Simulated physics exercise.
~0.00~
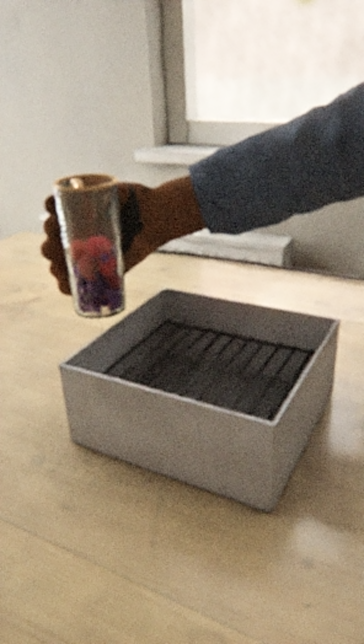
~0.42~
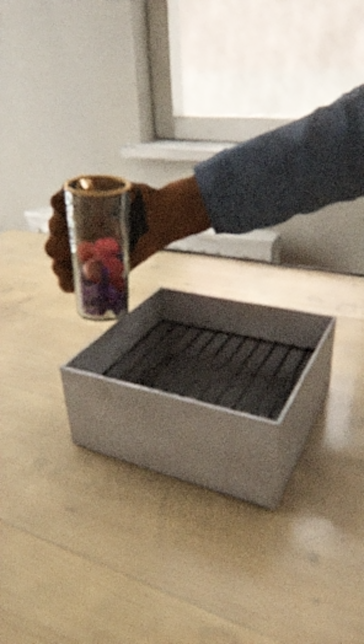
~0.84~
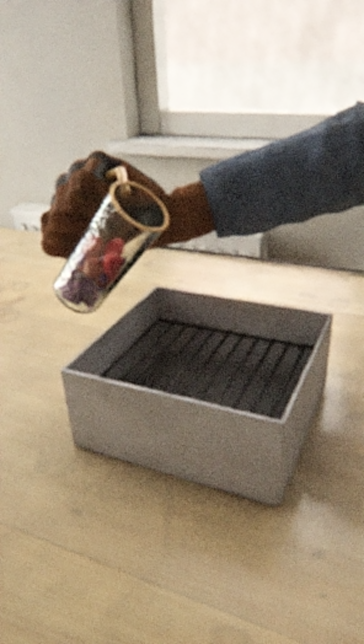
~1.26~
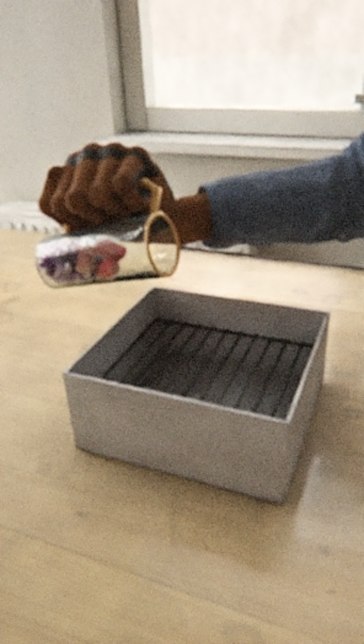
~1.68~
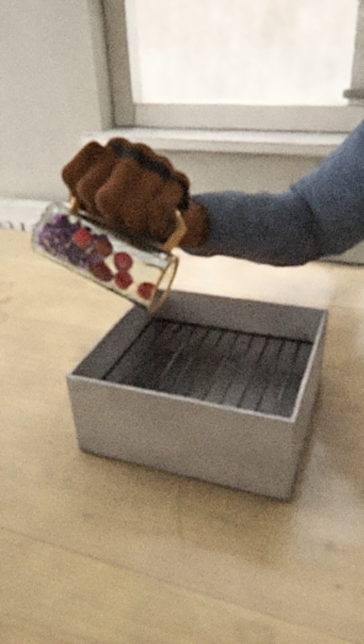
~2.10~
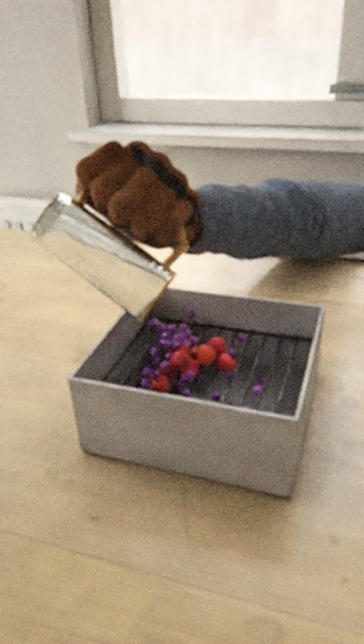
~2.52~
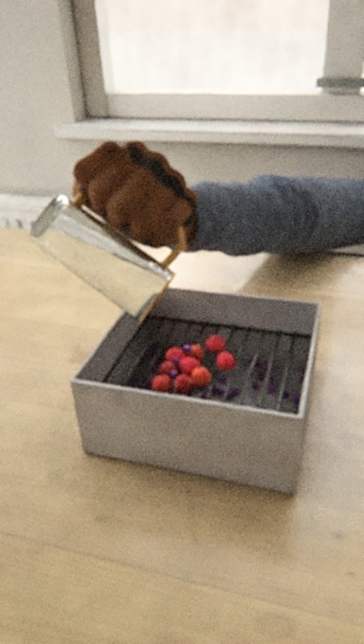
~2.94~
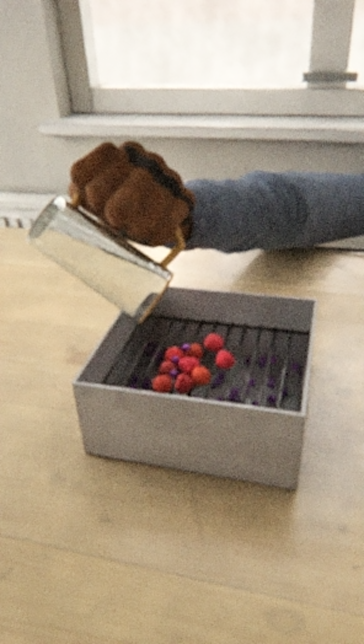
On a pale wooden table near a window, a hand reaching in from the right holds a clear cup of red and purple bits beside an open grey box with a dark grille inside. The hand moves the cup slightly right, then tilts it until it lies on its side above the box. As the mouth dips lower, the red bits slide toward the rim. The contents then tumble out onto the grille, leaving the cup empty. Most purple bits drop through the gaps, while the red ones stay clustered on top, with the cup still held tipped above them.
